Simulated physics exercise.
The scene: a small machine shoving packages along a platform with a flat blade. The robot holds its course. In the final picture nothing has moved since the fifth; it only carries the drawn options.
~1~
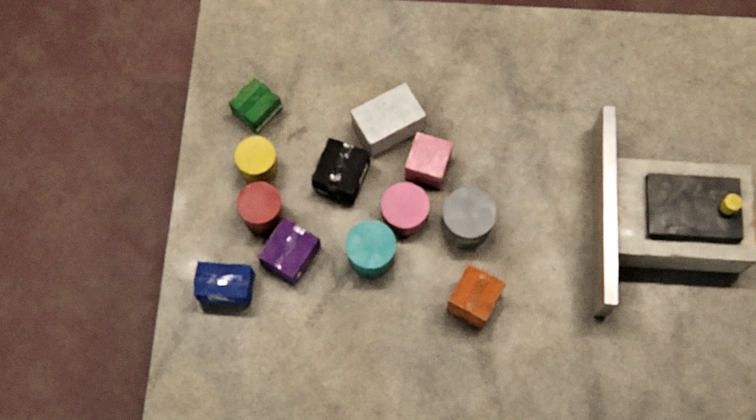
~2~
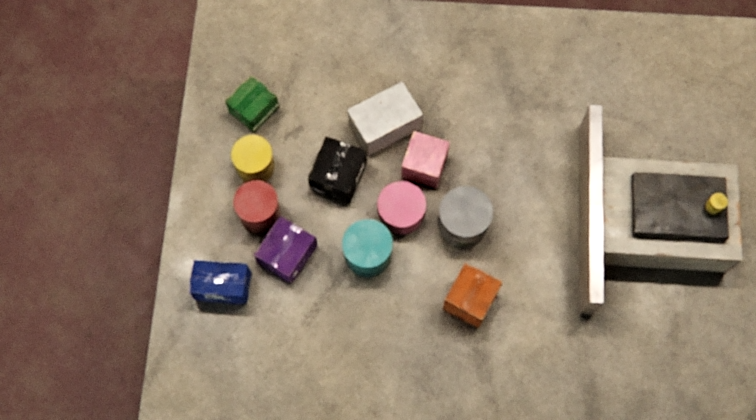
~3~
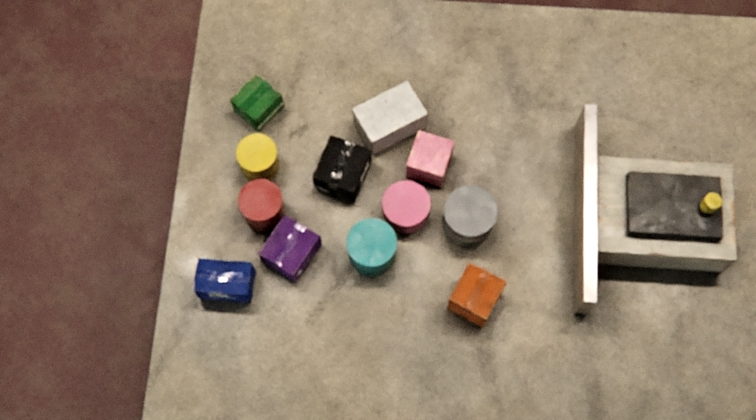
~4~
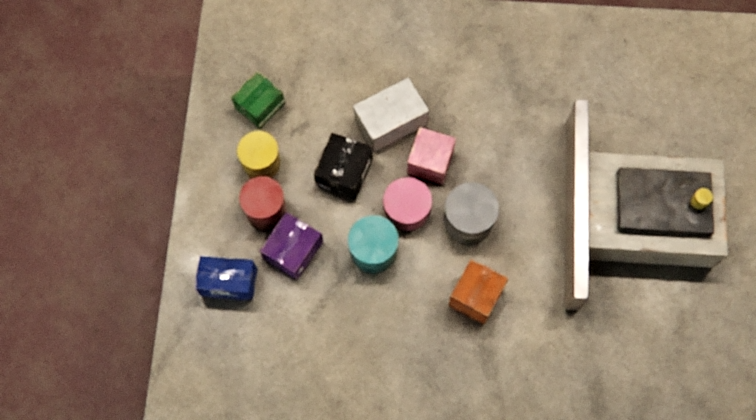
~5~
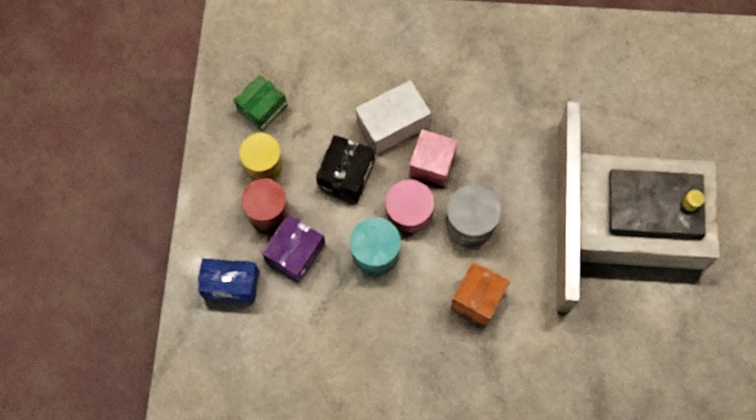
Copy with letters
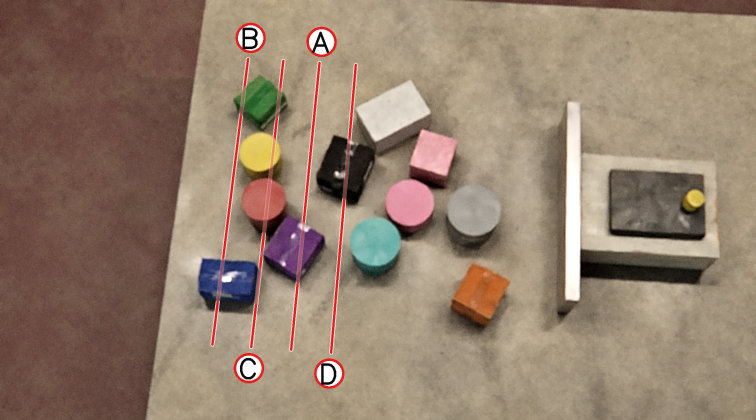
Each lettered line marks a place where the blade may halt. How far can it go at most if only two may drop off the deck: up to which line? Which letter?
No third one falls up to C.
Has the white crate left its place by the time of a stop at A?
By then, yes.
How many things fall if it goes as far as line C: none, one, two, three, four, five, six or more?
In all, two.
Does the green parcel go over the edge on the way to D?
By then, no.
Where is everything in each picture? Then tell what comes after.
The first picture shows pink pail (405, 210); orange box (476, 296); red pail (261, 209).
The second picture shows robot (673, 205); grey pail (465, 217).
The third picture shows robot (667, 205); black parcel (342, 169).
The fourth picture shows robot (658, 201); blue parcel (227, 278).
The fifth picture shows robot (650, 202); purple box (294, 249); yellow pail (262, 158); pink crate (433, 158).
On the marked copy, A at (306, 199); B at (231, 195); C at (268, 197); D at (344, 202).
With C. Early on, robot (538, 196); orange box (428, 296); pink pail (378, 203).
Further on, robot (427, 189); red pail (226, 204); yellow pail (233, 164).
At the end, robot (342, 184); yellow pail over the edge; red pail over the edge; two fallen.
As for the rest, A is within the limit but short; B drops six; D is within the limit but short.
